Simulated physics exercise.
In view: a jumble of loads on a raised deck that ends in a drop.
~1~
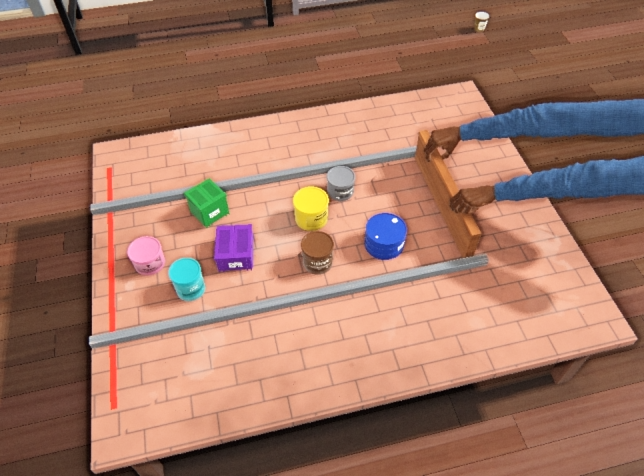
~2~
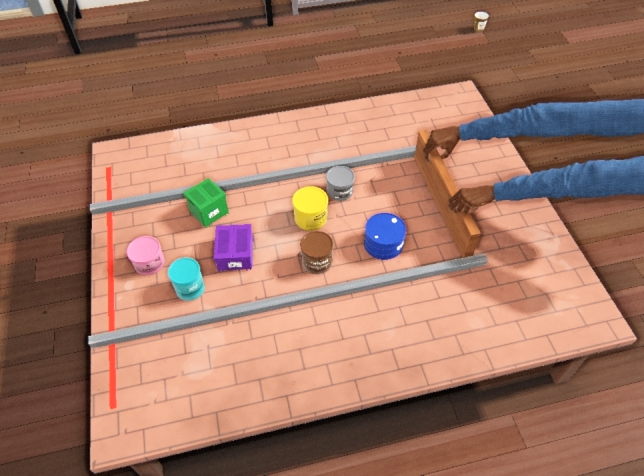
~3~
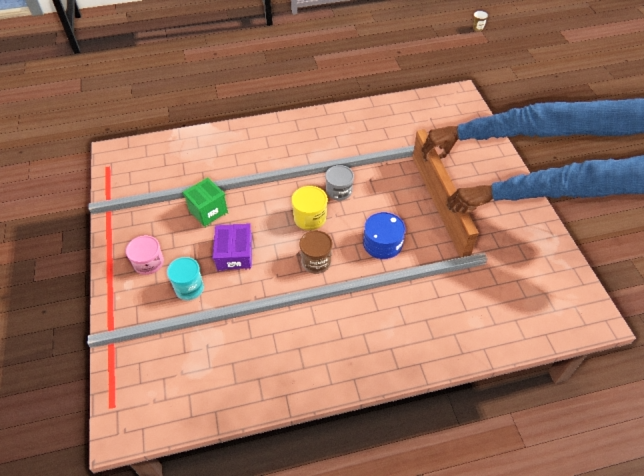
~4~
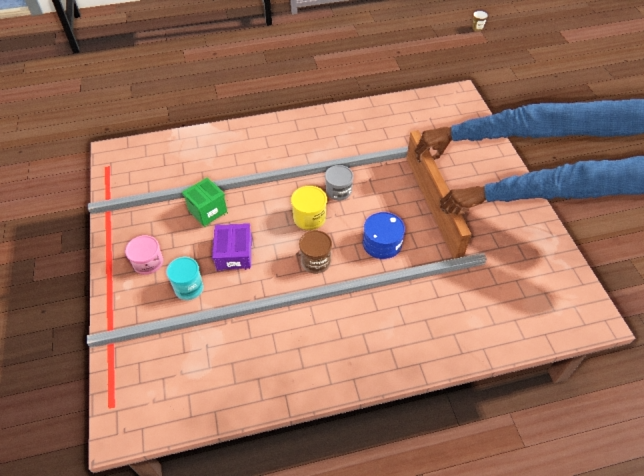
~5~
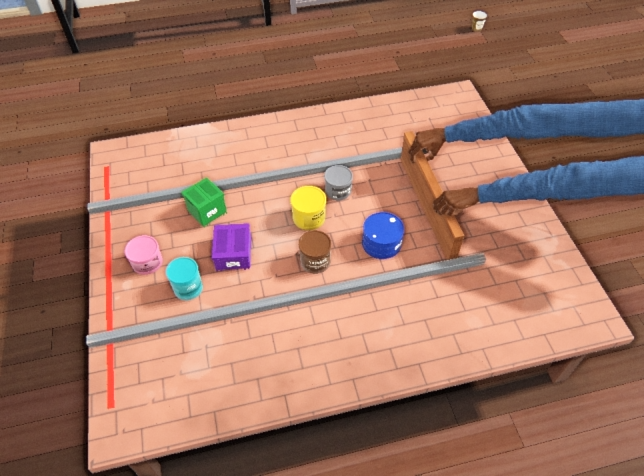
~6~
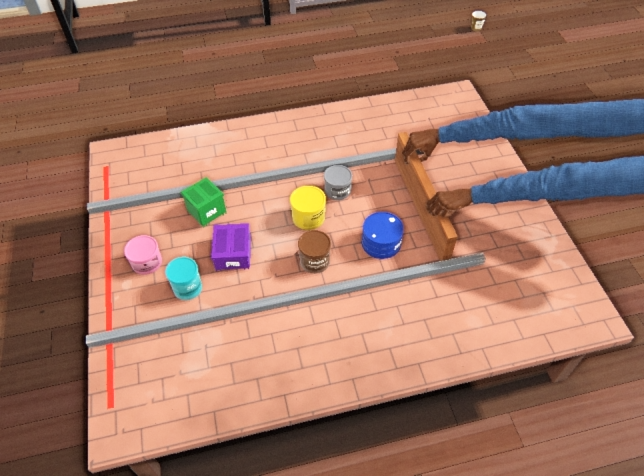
A wooden plank, gripped by two hands in blue sleeves, starts at the right end of a table, beyond two grey rails and a group of colourful pails, boxes and canisters. The hands slide it slowly a short way left, narrowing the gap to the blue canister, while the objects stay put.
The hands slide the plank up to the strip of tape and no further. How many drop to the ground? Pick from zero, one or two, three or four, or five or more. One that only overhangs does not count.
In the end the number that fall off is five or more.
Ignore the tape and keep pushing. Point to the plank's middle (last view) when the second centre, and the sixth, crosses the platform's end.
Its middle is around (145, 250) and later (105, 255).
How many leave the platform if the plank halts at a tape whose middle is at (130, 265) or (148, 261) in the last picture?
In that order 4 and 1.
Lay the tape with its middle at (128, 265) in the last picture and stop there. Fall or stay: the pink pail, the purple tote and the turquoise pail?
The pink pail goes over; the purple tote tumbles off; the turquoise pail tumbles off.
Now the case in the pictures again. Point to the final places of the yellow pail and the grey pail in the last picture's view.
About (86, 241), and the other about (89, 218).
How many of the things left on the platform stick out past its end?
Overhanging: 3.
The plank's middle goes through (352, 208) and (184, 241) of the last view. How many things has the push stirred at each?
3 and 8.
A little later, none off yet; pink pail at rest near (144, 255); turquoise pail at rest near (185, 279); green tote at rest near (205, 203).
Next, none off yet; pink pail shifted a little near (133, 254); turquoise pail shifted about its own width near (154, 282); green tote shifted about its own width near (164, 210).
When it is over, the number that fall off is five or more; down, blue canister, purple tote, green tote, turquoise pail and pink pail.
